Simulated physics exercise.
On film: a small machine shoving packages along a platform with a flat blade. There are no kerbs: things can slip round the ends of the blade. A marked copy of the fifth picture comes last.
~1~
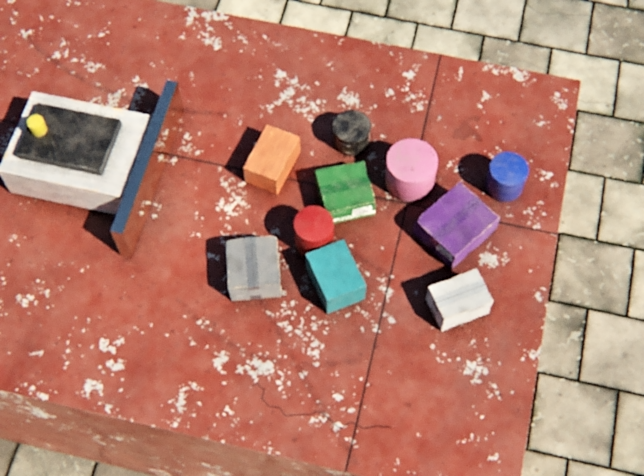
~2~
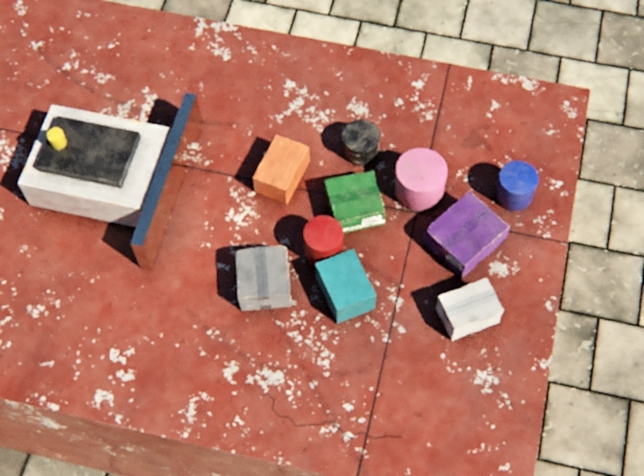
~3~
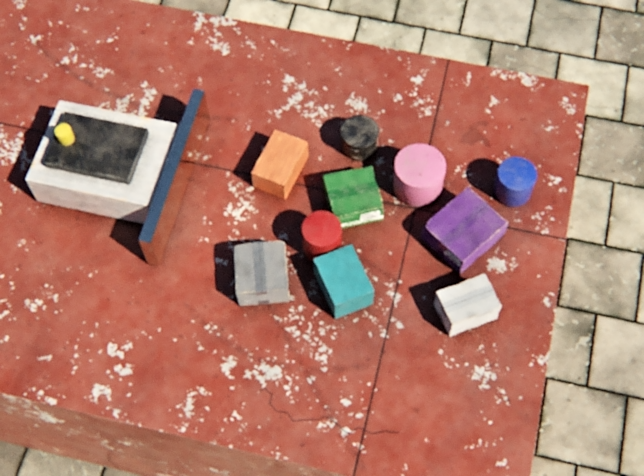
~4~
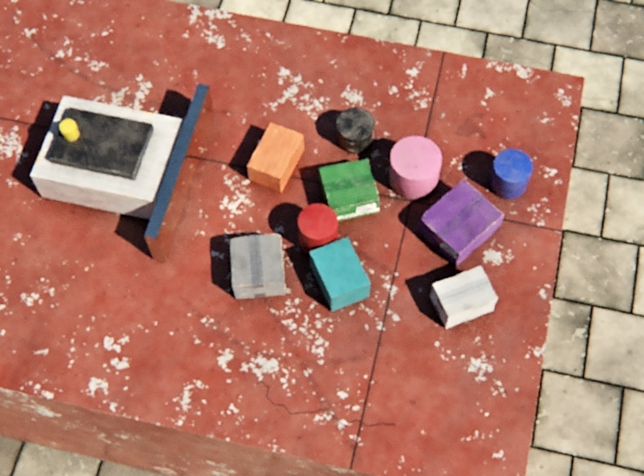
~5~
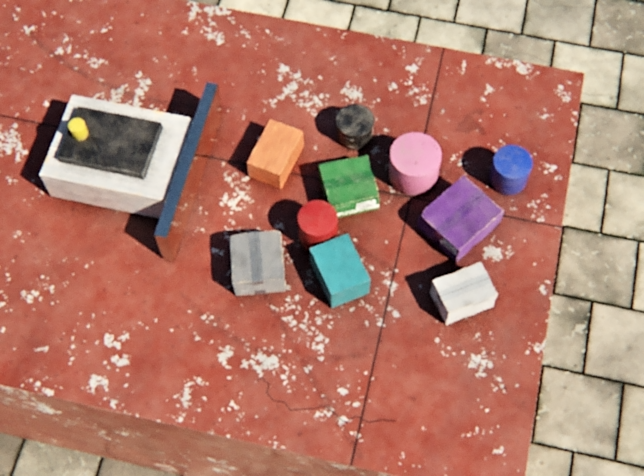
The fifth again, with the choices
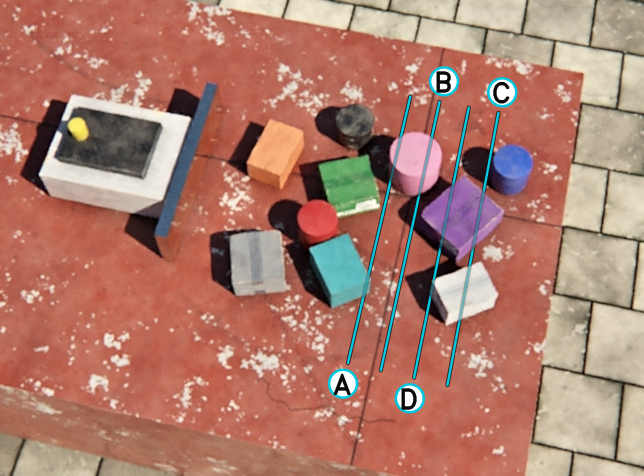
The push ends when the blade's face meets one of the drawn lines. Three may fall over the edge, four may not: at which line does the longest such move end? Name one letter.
Stop at C.
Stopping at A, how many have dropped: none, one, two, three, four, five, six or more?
In all, none.
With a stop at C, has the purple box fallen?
Yes.
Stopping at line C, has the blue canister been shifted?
By then, yes.
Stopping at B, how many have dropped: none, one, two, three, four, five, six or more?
In all, none.
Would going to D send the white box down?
Yes.
On the copy, A at (381, 221); B at (412, 227); C at (475, 240); D at (443, 234).
On C. First, robot (217, 163); grey parcel (300, 278); turquoise crate (352, 273).
Then, robot (319, 183); white box (509, 303); purple box (515, 237).
Finally, robot (401, 199); white box over the edge; purple box over the edge; two fallen.
By contrast, A is within the limit but short; B is within the limit but short; D is within the limit but short.
